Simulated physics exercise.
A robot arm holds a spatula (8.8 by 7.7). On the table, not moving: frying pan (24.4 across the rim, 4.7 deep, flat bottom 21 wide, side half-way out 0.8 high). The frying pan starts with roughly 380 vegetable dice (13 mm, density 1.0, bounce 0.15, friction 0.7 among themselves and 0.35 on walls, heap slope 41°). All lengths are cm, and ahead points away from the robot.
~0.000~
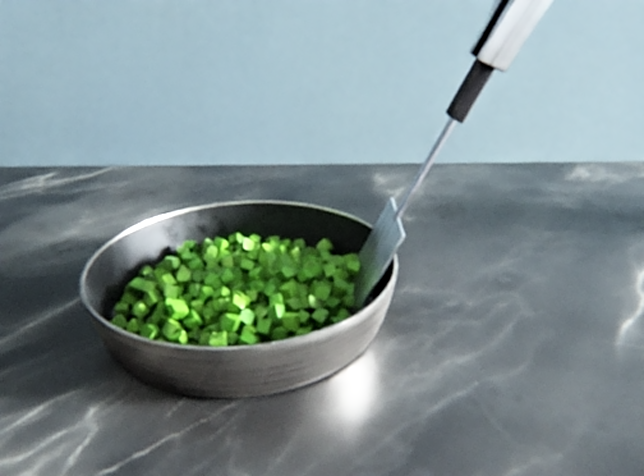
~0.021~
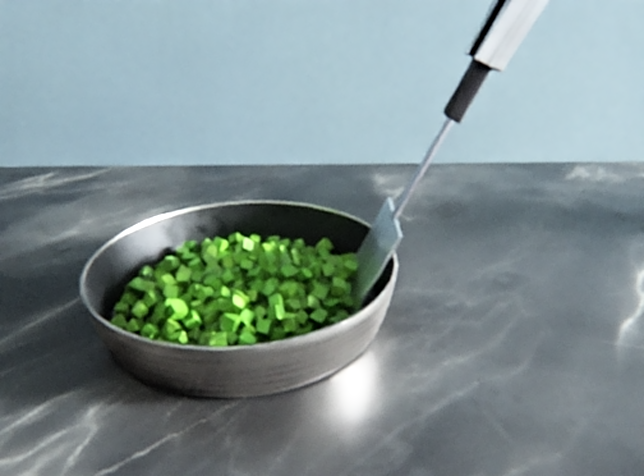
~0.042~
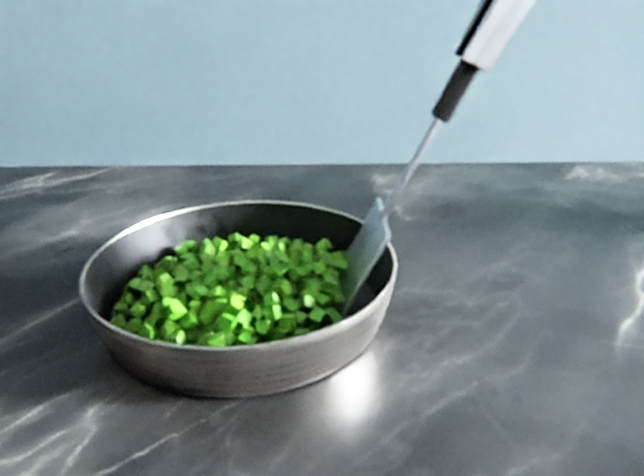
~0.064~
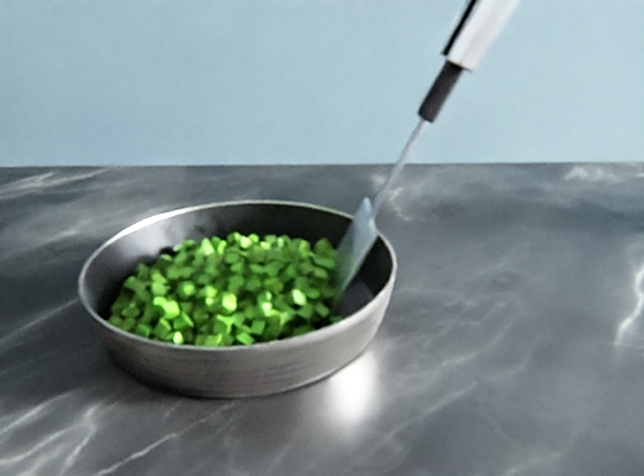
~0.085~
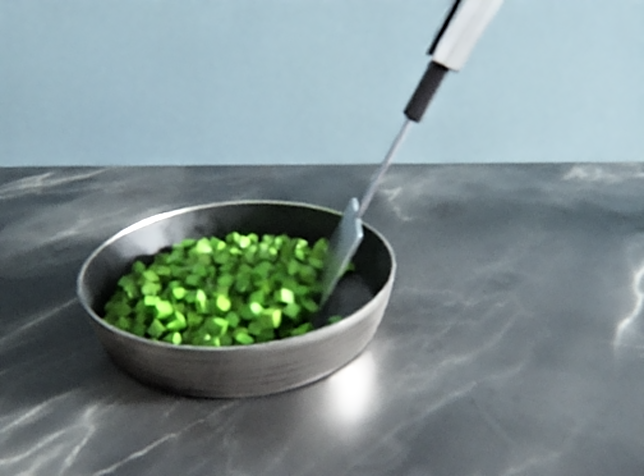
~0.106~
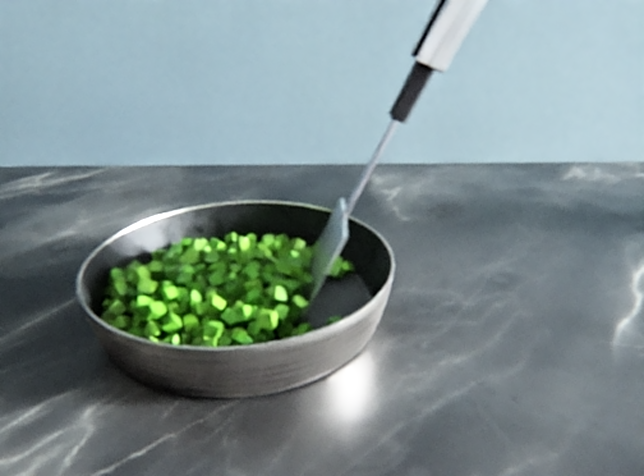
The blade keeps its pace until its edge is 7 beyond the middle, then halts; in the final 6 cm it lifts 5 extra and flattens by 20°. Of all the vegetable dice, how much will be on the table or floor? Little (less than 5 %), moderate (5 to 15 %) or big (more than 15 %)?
On the table or floor the share is little, less than 5 %.
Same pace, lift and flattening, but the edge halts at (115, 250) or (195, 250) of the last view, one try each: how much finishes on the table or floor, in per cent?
About 20 and 0 per cent.
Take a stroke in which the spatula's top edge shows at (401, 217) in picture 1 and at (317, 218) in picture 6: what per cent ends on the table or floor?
About 15 per cent.
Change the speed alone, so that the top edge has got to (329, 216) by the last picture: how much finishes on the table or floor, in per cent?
Some 5 per cent.
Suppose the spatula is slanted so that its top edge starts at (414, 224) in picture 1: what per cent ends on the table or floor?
Some 0 per cent.
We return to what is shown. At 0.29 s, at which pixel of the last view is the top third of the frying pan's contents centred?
Near (173, 264).
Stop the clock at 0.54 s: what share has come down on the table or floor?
About 2 per cent.
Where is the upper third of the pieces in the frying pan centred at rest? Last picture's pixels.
Around (139, 272).
After 0.20 s, sloping 64°, highest piece 5 above the table; 376 in the frying pan.
After 0.29 s, sloping 54°, highest piece 8 above the table; 376 in the frying pan.
After 0.54 s, sloping 44°, highest piece 7 above the table; 366 in the frying pan, 8 on the table or floor, 2 on the blade or in flight.
After 1.59 s, sloping 44°, highest piece 7 above the table; 366 in the frying pan, 10 on the table or floor.
In the end, 366 in the frying pan, 10 on the table or floor. That is 3 % on the table or floor.
